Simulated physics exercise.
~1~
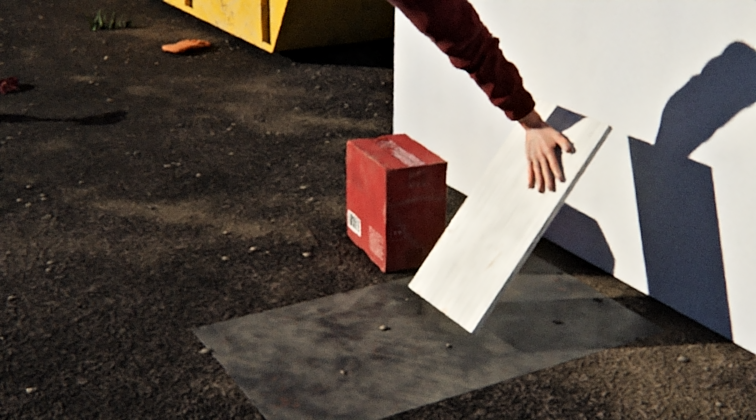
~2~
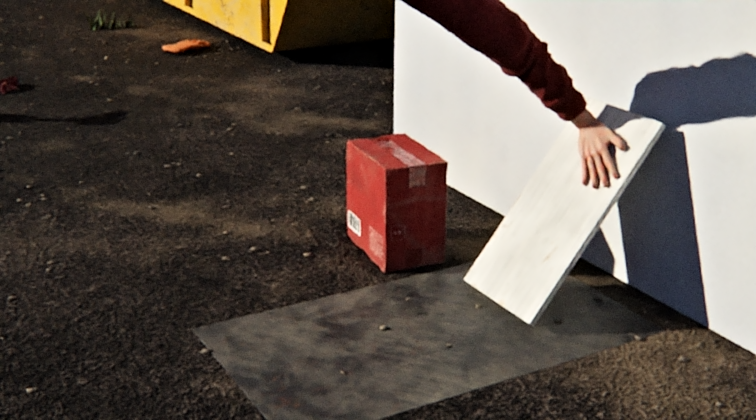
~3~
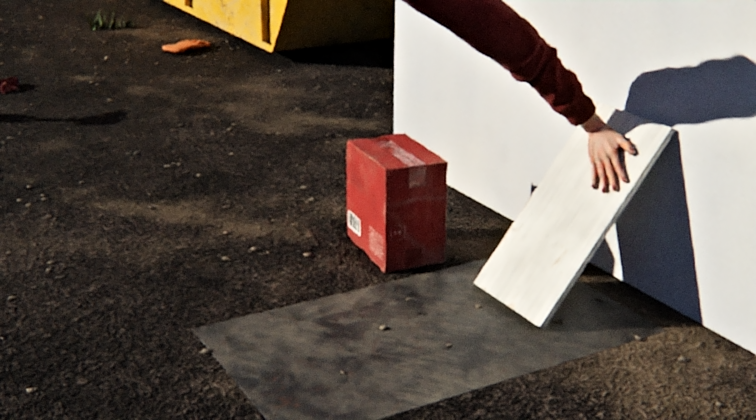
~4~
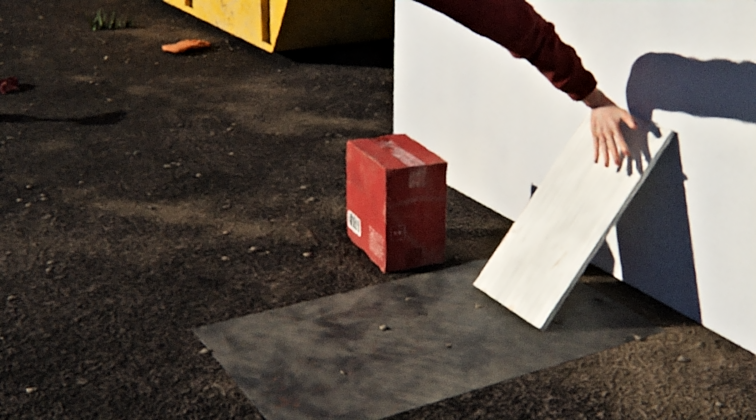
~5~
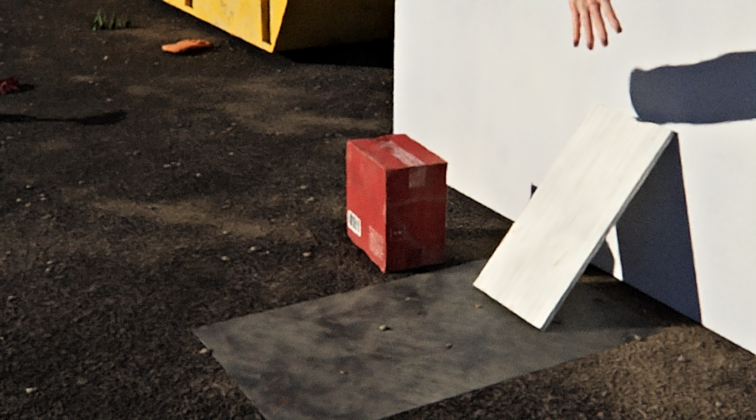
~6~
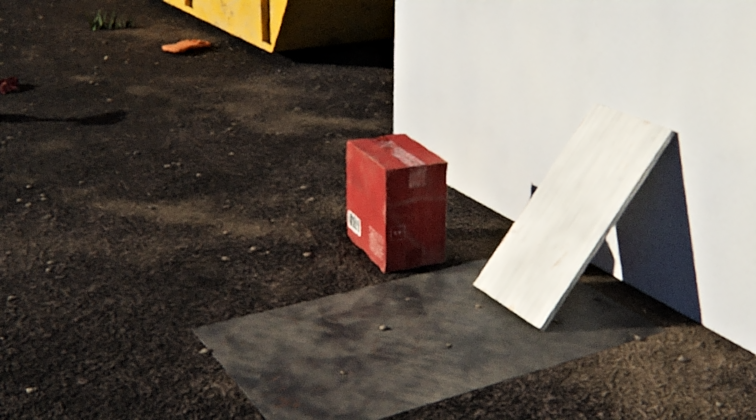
A hand in a dark red sleeve moved a tilted white board to the right and leaned it against a bare white wall, then let go and drew away, leaving the board propped up while a red box stood still nearby.
